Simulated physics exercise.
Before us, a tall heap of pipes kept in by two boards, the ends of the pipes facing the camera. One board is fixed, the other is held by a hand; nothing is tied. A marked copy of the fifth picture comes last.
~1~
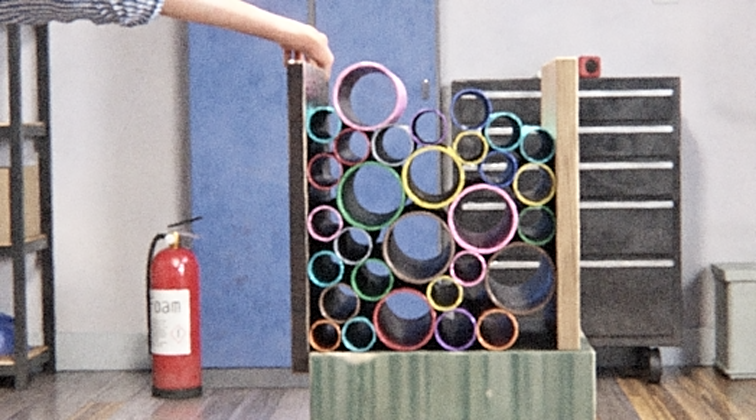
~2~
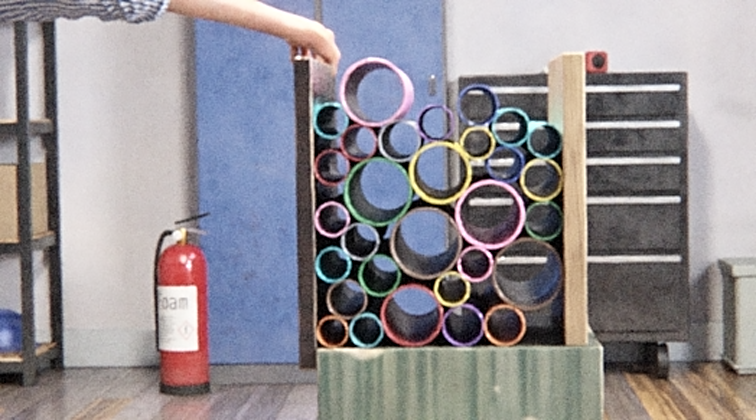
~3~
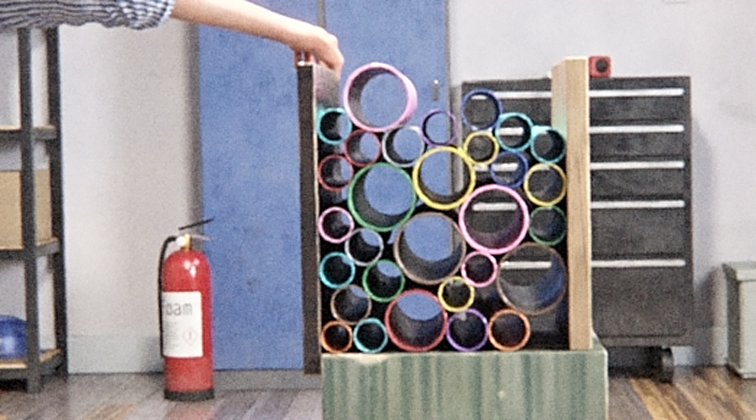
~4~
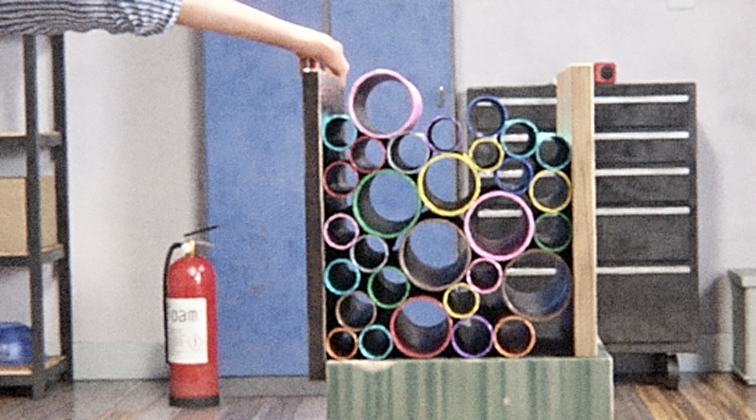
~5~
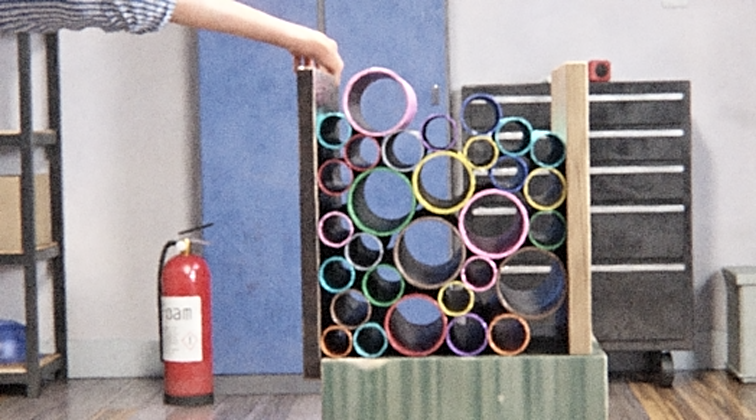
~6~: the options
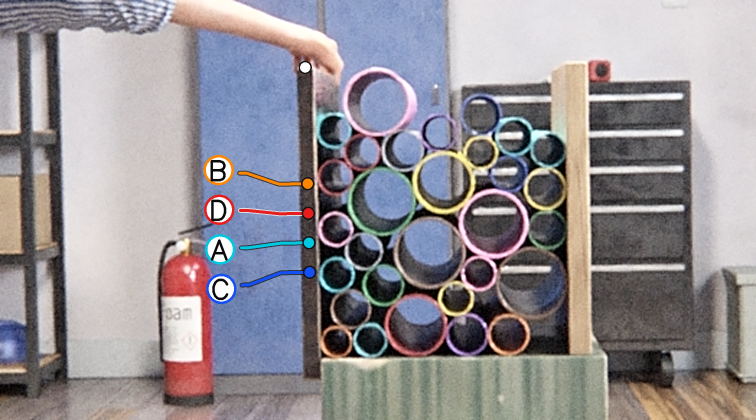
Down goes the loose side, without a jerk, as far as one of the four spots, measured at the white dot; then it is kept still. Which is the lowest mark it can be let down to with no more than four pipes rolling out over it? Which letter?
Stop at A.
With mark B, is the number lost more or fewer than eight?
Fewer than eight.
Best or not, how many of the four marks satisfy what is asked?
Three of them.
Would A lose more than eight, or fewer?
At A, fewer than eight.
On the marked copy, A at (309, 243); B at (308, 184); C at (310, 272); D at (308, 213); the white dot at (305, 68).
Following A. Soon after the start, top of the board (317, 143).
Later, top of the board (318, 227).
In the end, top of the board (319, 242), four out over the board.
As for the rest, B one out over the board; C more than four out over the board; D one out over the board.
